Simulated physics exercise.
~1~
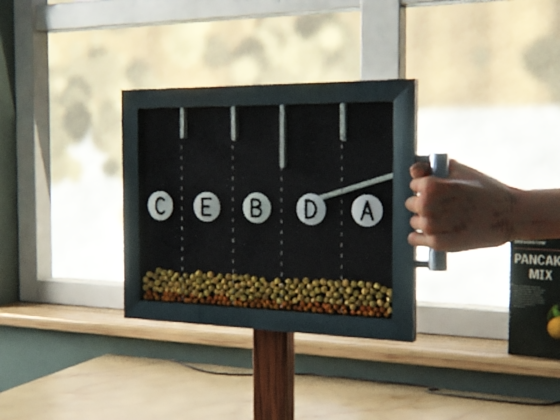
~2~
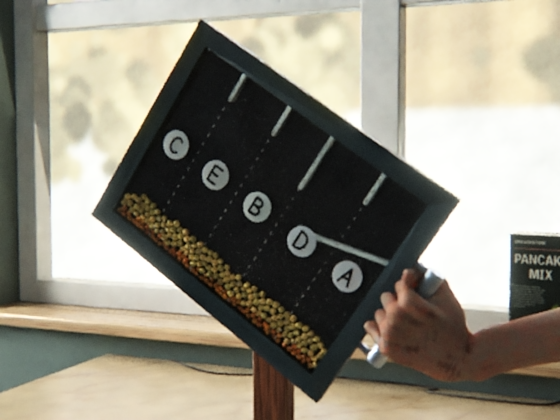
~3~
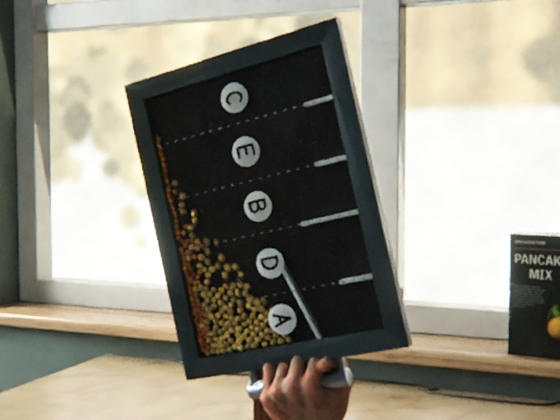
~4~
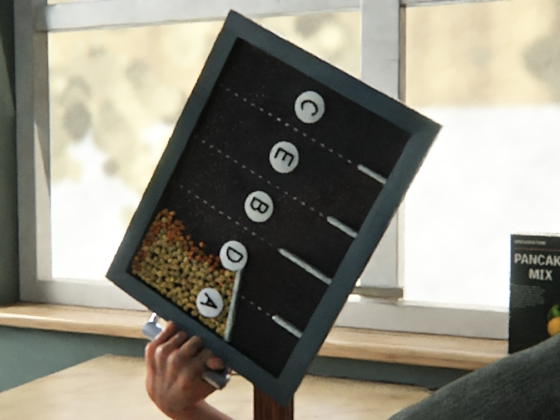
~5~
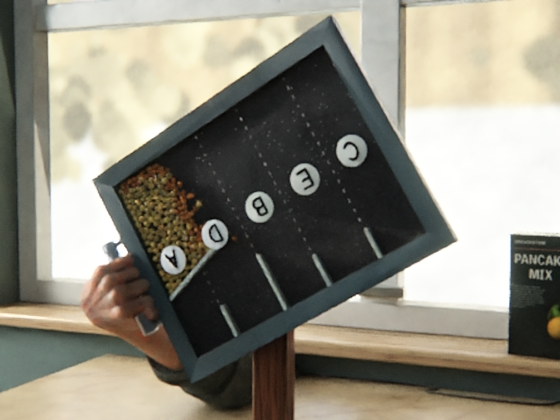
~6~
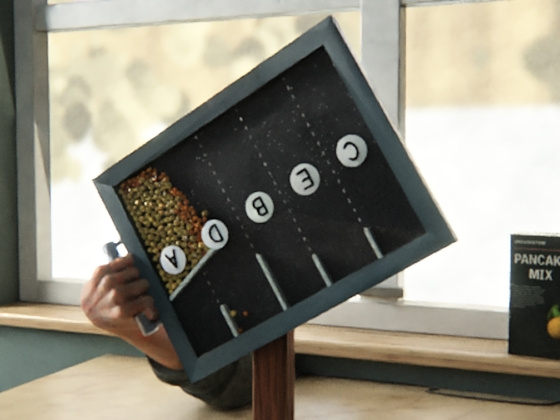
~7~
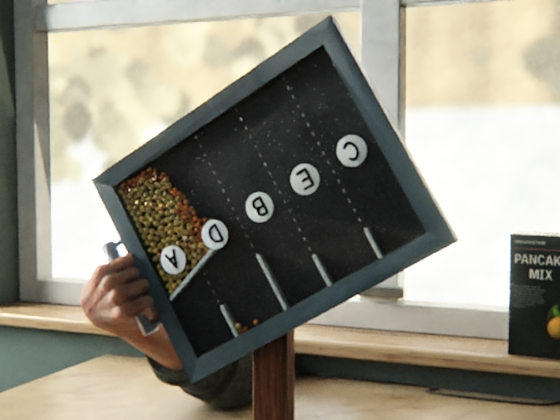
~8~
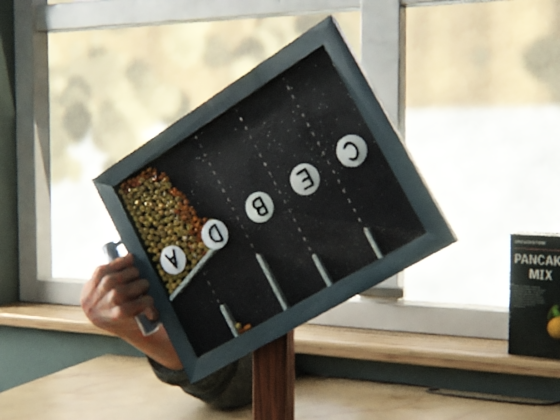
A hand turns a lettered case clockwise until its chickpeas rest mostly around A and D.
